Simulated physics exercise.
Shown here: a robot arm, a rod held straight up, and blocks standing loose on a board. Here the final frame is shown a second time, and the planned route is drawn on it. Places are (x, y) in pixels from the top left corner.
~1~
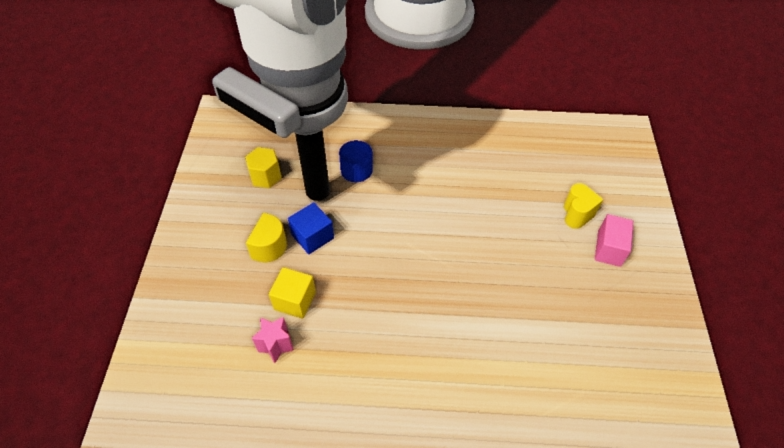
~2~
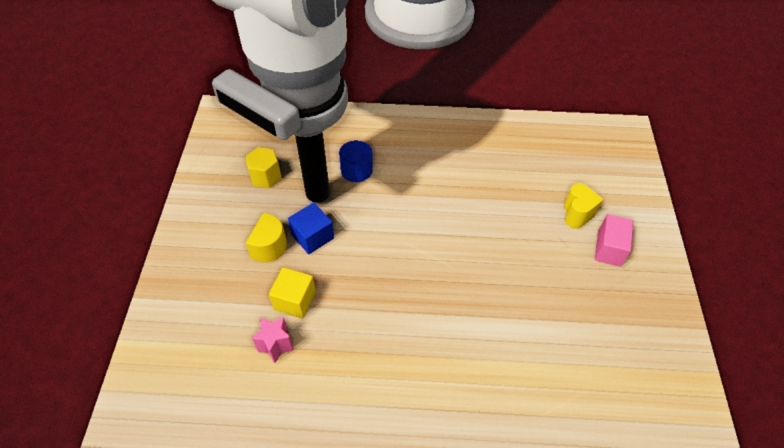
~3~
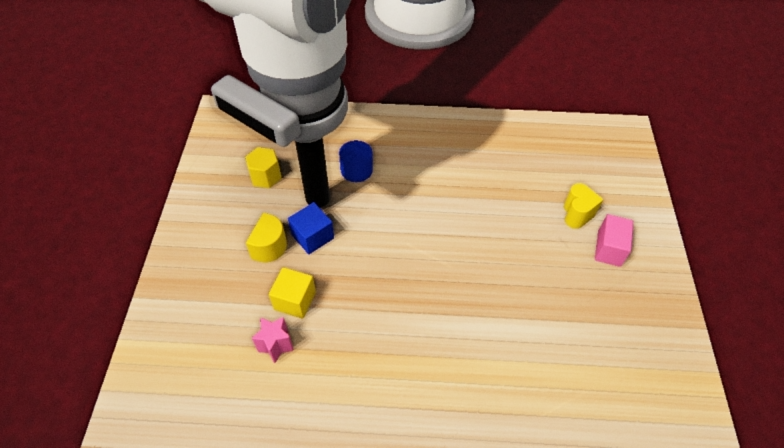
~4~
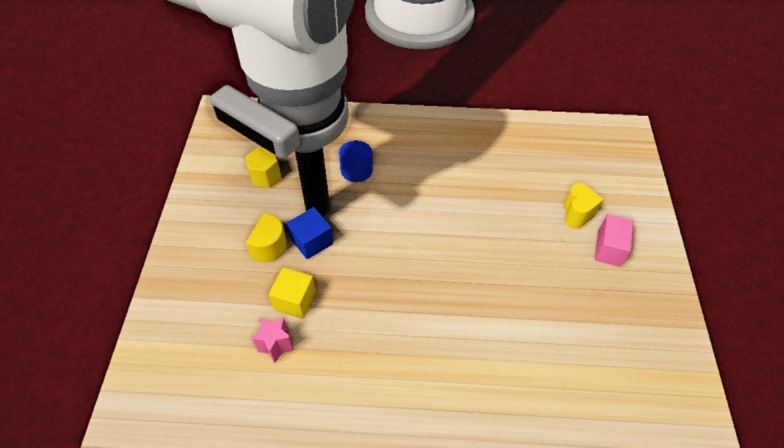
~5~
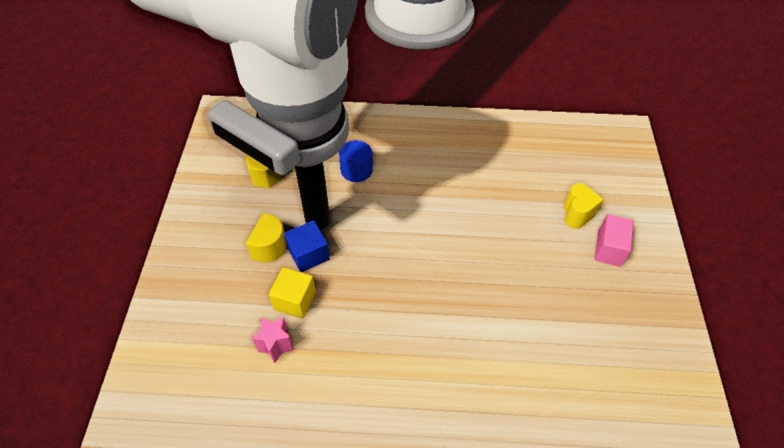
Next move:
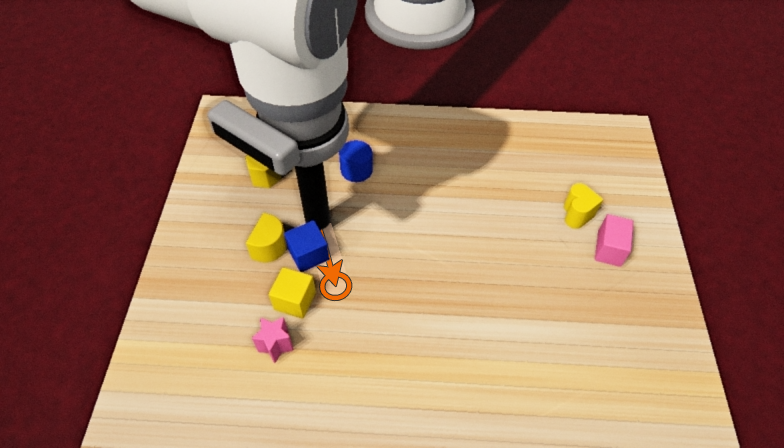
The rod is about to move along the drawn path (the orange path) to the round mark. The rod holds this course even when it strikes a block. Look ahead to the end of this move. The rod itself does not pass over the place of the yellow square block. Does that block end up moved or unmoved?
That block is shifted.
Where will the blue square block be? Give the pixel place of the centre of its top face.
By then it is at (302, 279).
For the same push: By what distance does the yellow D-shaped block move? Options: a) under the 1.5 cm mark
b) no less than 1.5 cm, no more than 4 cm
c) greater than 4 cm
The answer is a.
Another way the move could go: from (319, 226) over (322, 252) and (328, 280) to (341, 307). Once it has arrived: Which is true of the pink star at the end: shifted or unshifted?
By the last moment, the pink star will have left its place.
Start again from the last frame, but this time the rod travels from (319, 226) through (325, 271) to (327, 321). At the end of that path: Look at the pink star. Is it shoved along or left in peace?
Here the pink star moves off its spot.
The line goes from (319, 226) to (336, 286).
What follows on the original path. Halfway along, rod at (326, 250); yellow square block at (288, 288); blue square block at (300, 258), turned 50° clockwise.
At the end, rod at (335, 281); yellow D-shaped block unmoved; yellow square block at (273, 300), turned 40° clockwise; blue square block at (302, 279), turned 90° clockwise.
